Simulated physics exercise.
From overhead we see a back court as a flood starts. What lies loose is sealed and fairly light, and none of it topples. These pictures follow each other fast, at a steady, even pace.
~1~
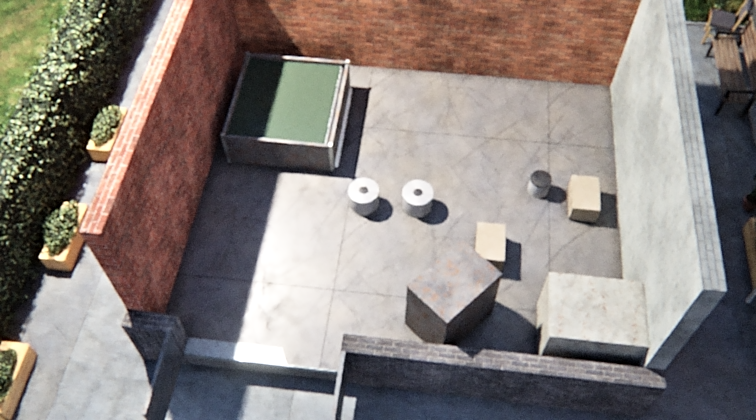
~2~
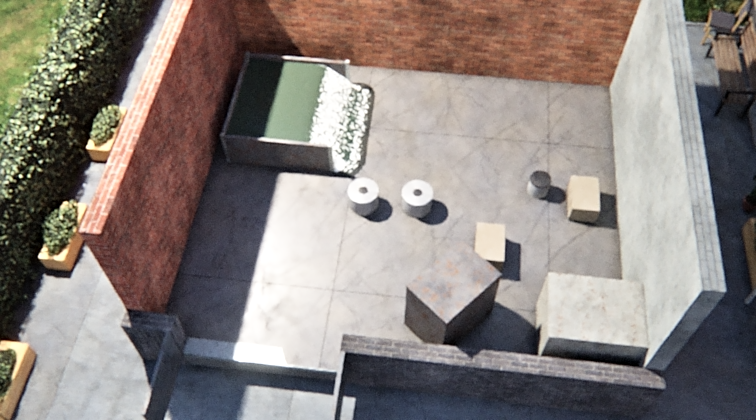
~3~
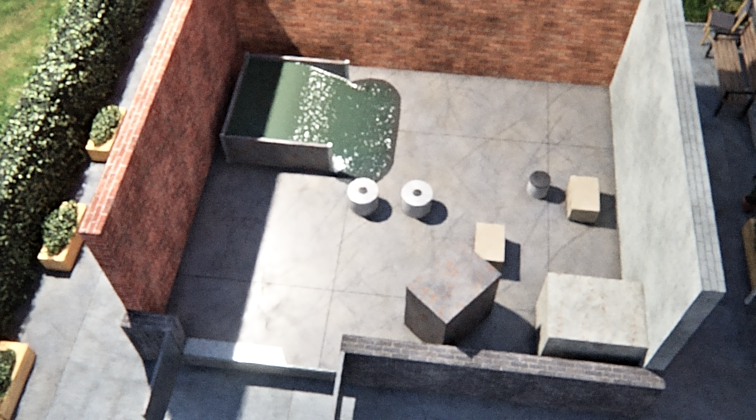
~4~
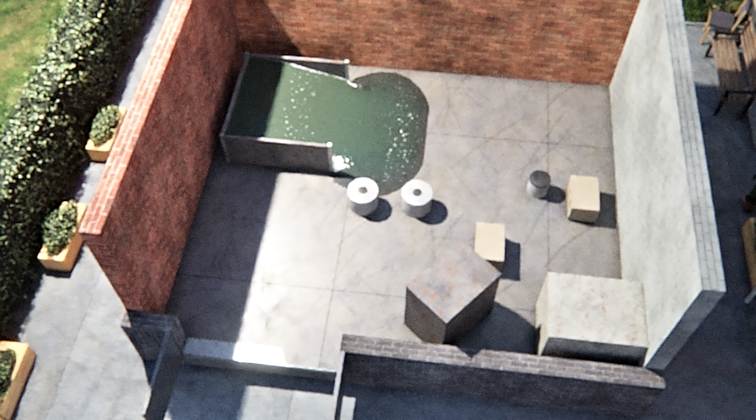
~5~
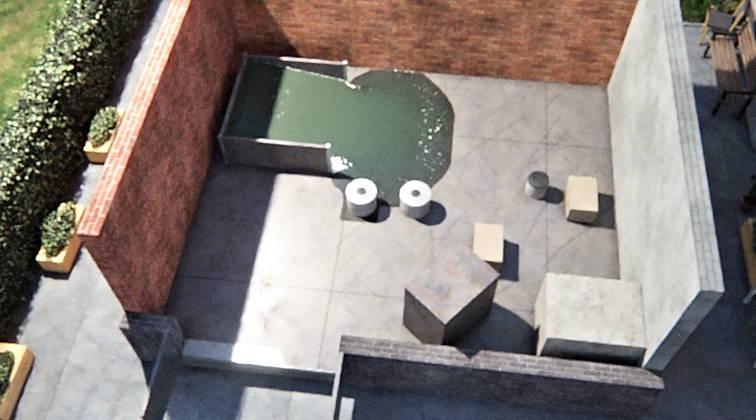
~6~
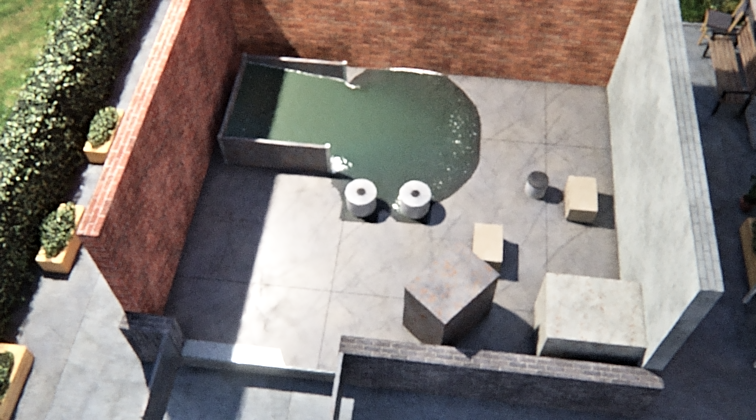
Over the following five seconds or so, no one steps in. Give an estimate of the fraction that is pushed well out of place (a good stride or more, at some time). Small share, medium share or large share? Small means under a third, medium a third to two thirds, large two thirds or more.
A large share.
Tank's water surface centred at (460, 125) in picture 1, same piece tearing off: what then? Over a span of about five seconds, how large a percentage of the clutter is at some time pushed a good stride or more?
It works out near 80 %.
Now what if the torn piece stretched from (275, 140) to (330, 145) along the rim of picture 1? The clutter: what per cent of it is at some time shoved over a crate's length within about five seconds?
20 % or thereabouts.
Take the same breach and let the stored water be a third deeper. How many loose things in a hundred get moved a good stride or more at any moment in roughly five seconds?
100 % or so.
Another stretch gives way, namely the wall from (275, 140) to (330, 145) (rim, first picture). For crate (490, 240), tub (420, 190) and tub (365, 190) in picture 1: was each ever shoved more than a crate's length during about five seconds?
Object by object: Less than that, less than that, displaced that much.
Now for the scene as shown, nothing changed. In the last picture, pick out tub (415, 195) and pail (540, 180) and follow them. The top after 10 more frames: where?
First object around (458, 254); second object around (568, 200).
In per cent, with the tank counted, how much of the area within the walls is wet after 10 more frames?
55 %.
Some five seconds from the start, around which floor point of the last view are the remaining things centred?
Their average sits at about pixel (464, 263).
A moment on, 0 of 5 are well off their spots; 0 afloat.
Next, 2 of 5 are well off their spots; 2 afloat.
Later, 4 of 5 are well off their spots; 3 afloat.
In the end, 3 of 5 are well off their spots, and 4 have been at some point; 4 afloat.
